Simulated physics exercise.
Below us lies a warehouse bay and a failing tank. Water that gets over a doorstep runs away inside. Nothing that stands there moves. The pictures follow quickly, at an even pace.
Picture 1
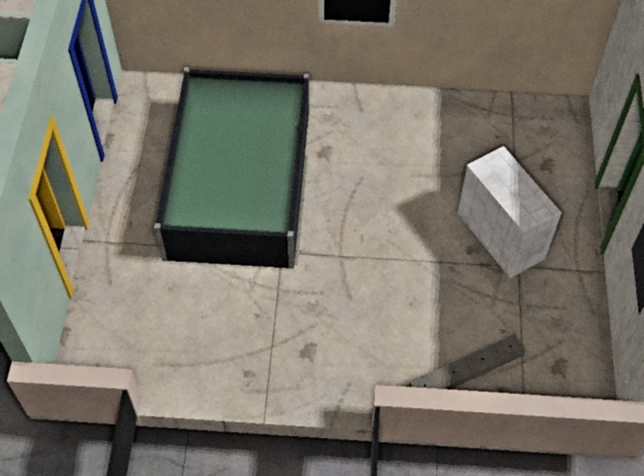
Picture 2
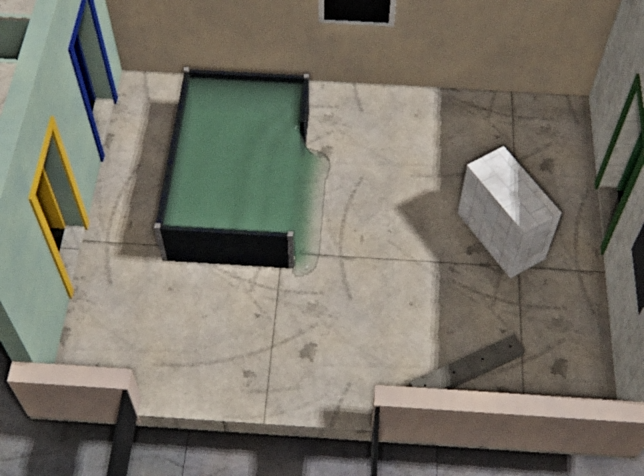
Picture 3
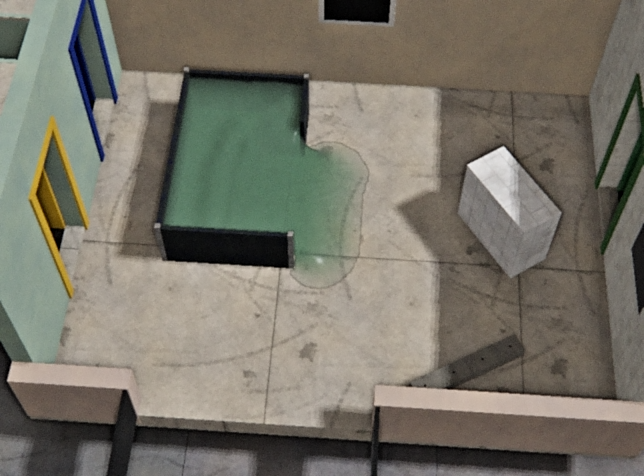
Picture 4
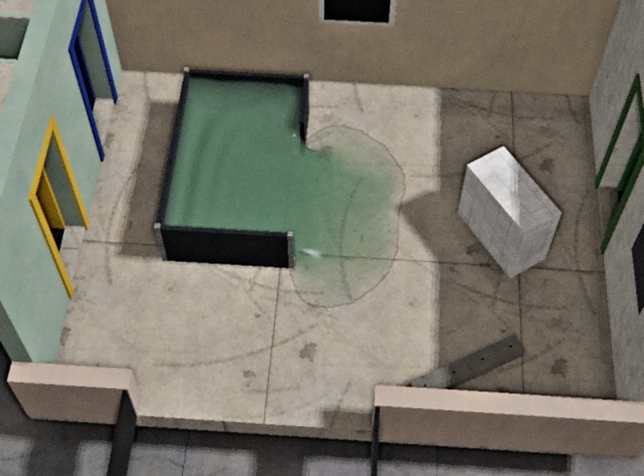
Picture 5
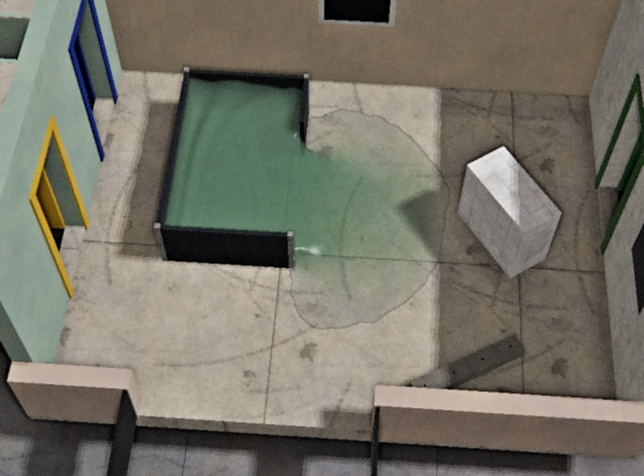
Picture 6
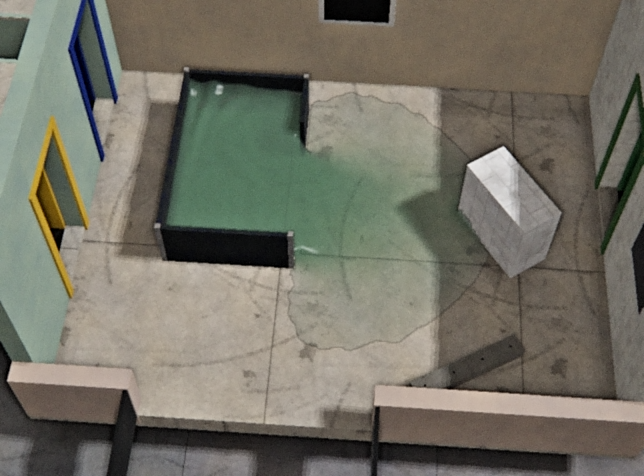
Green water pouring from a gap in the tank's right side and spreading across the bay floor to a pale angular block.
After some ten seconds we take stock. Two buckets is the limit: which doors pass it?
In the end: The green door lets in a lot; the yellow door admits no more than that; the blue door admits no more than that.
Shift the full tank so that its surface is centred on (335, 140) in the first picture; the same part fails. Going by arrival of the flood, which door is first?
I say the green one.
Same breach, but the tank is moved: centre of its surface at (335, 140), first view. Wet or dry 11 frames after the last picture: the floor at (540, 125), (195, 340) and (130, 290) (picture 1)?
In turn: Flooded, dry, not flooded.
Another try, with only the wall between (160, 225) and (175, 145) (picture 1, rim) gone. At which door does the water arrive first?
That is the one in yellow.
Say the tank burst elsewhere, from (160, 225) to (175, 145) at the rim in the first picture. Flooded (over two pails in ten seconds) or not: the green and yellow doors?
In short: The green door is under; the yellow door passes that mark.
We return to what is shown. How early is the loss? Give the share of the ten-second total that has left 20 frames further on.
I make it 5 per cent.
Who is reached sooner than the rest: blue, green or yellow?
I say the green-painted one.
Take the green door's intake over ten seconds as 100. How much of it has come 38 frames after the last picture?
Near 65 in a hundred.
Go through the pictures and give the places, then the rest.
In the first frame, still water in the tank at (236, 152).
In the second frame, water pours out at (295, 197) and has run to (317, 155).
In the third frame, water pours out at (295, 200) and has run to (320, 282).
In the fourth frame, water pours out at (295, 200) and has run to (348, 296).
In the fifth frame, the front is at (441, 188), out from the gap at (295, 201).
In the sixth frame, the front is at a hidden place, out from the gap at (295, 201).
A moment on, water covers 40 % of the floor; the green door not reached, the yellow door not reached, the blue door not reached.
Next, water covers 50 % of the floor; the green door wet at the sill, nothing in, the yellow door not reached, the blue door not reached.
Then, water covers 55 % of the floor; the green door under two buckets in, the yellow door not reached, the blue door not reached.
Later, water covers 85 % of the floor; the green door over two buckets in, the yellow door not reached, the blue door not reached.
In the end, water covers 95 % of the floor; the green door far over two buckets in, the yellow door wet at the sill, nothing in, the blue door wet at the sill, nothing in.
